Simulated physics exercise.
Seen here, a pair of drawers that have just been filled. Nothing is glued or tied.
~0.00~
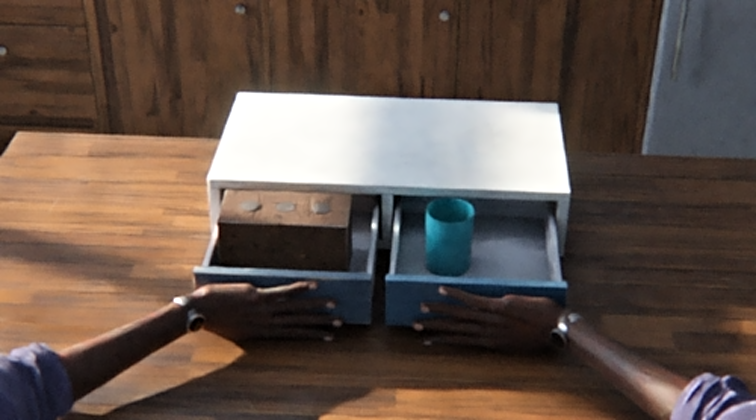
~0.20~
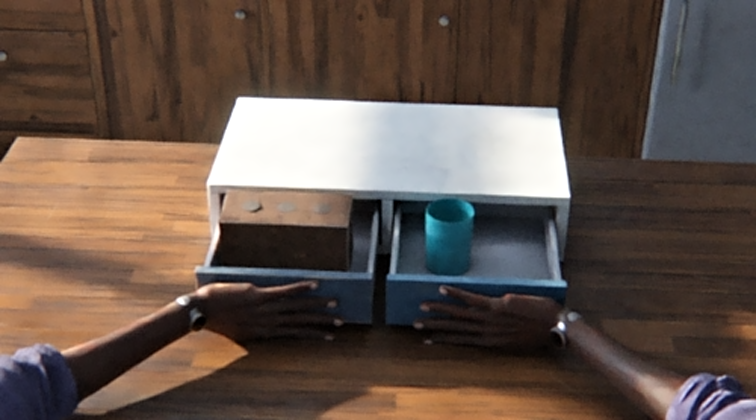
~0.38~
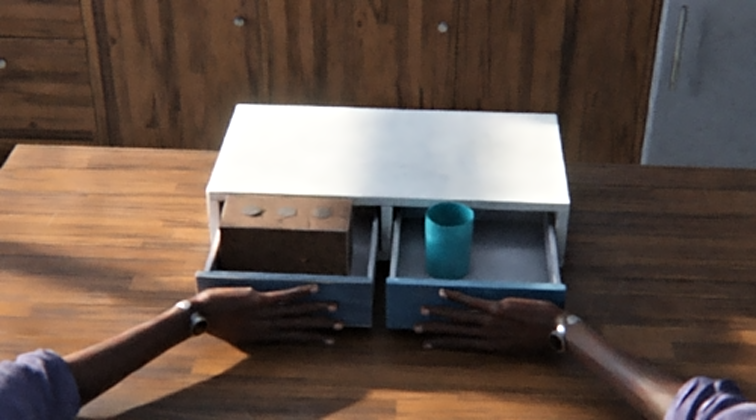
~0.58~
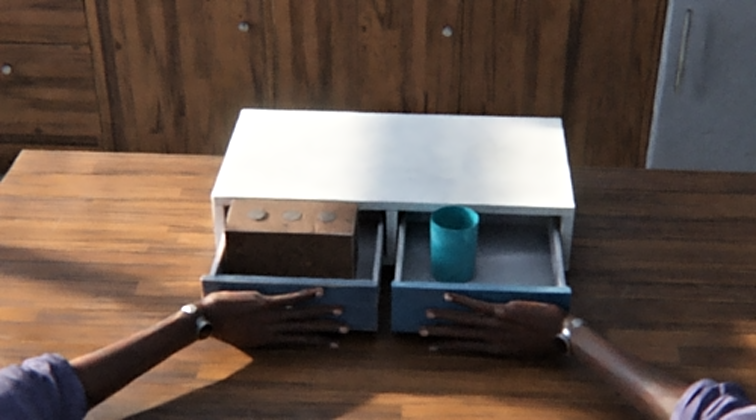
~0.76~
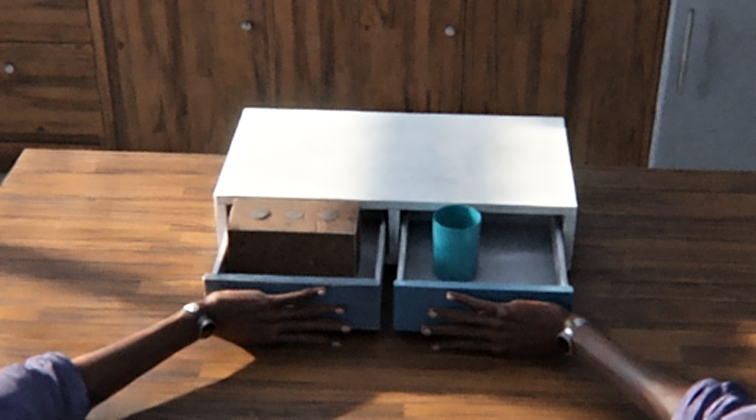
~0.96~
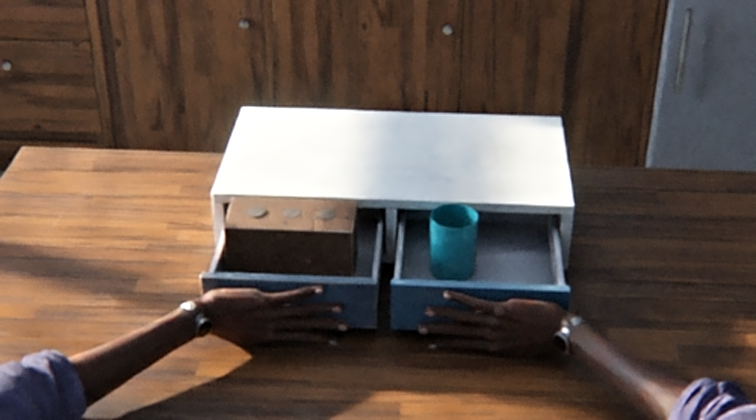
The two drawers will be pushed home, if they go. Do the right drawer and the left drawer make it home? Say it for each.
The right drawer stays ajar; the left drawer stays ajar.
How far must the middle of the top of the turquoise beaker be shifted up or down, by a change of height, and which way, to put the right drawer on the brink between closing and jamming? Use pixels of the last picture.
Some 12 pixels, down.
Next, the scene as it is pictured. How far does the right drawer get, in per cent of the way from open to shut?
Near 55 in a hundred.
After 1.26 s, right drawer starting in; left drawer starting in.
After 1.44 s, right drawer about half in; left drawer starting in.
After 1.80 s, right drawer stopped, still ajar; left drawer starting in.
In the end (2.6 s), the right drawer will not close; the left drawer will not close.
